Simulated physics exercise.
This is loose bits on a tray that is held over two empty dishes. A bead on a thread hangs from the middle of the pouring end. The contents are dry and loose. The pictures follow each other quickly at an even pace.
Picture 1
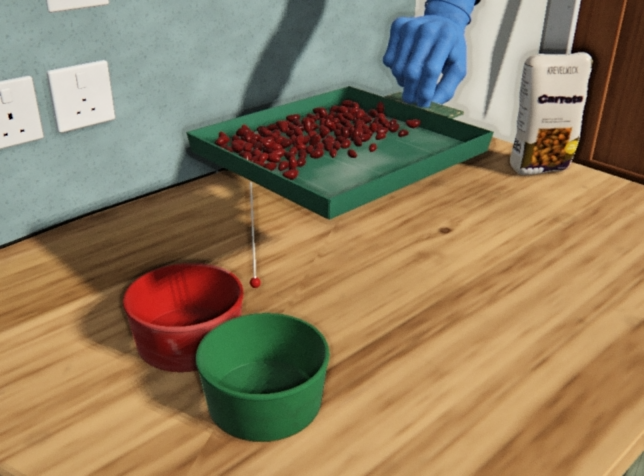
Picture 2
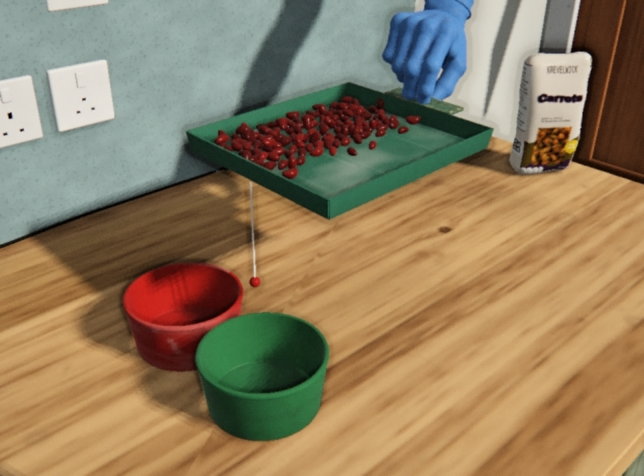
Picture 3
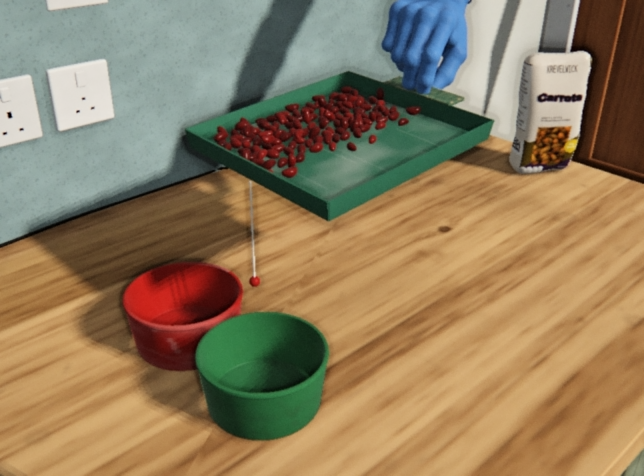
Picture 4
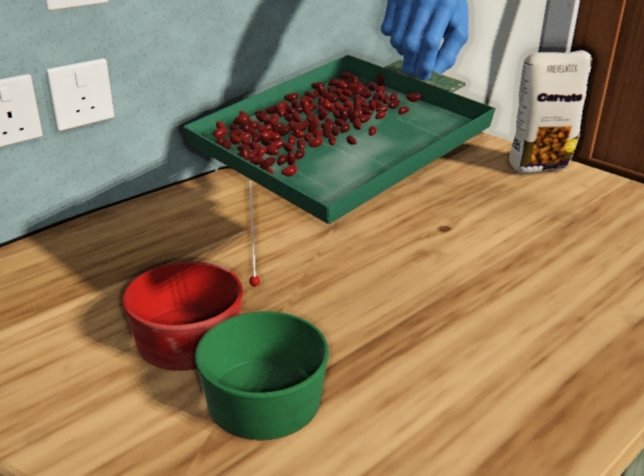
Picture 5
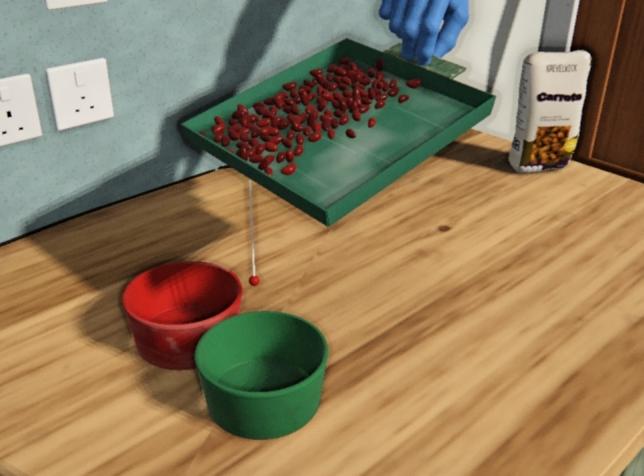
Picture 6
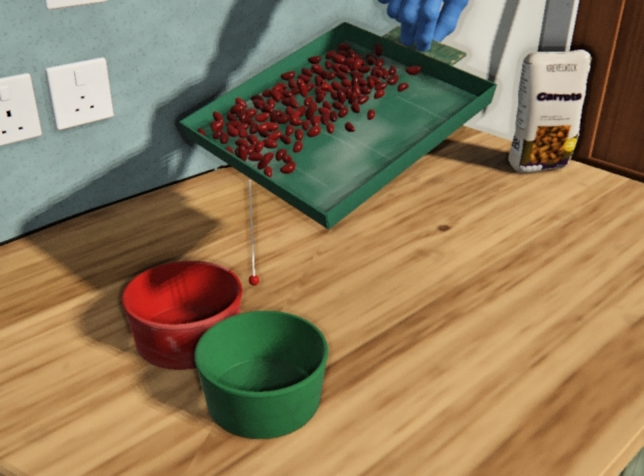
A blue-gloved hand holds the far end of a green tray over a wooden worktop, seen from above at an angle, with a pale blue wall and white sockets behind. Dark red beans lie on the tray, a red bead hangs on a thread, red and green dishes stand below, and a packet sits right. The hand gradually raises the far end, tilting the tray towards its near right corner, while the camera stays still.
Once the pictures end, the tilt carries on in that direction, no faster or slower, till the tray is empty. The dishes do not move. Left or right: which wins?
More goes to the right dish.
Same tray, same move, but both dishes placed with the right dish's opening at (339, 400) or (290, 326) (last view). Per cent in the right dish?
In turn 10 and 70 in a hundred.
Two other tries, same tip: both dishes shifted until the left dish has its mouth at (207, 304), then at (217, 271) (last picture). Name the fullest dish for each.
One: Right. Two: The right dish.
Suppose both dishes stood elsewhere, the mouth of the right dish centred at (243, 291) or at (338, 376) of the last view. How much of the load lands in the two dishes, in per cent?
Near 10 % and 70 %.
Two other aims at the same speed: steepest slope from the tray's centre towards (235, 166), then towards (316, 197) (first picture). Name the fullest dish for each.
First the left-hand dish, then the right dish.
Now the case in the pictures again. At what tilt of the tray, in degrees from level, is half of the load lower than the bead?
Near 115 degrees.
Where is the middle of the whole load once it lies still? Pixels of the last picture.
Roughly at (265, 394).
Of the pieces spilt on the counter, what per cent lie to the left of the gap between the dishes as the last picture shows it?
Near 40 %.
Soon, tray tipped steeply; nearly all on the tray; a small part in the air.
A while on, tray tipped past a quarter turn; most on the tray; a small part in the right dish; a small part outside both; a small part in the air.
Towards the end, tray tipped past a quarter turn; about two thirds in the right dish; a small part in the left dish; about a third outside both; a stray few in the air.
Finally, tray tipped past a quarter turn; about two thirds in the right dish; a small part in the left dish; about a third outside both; a stray few in the air.
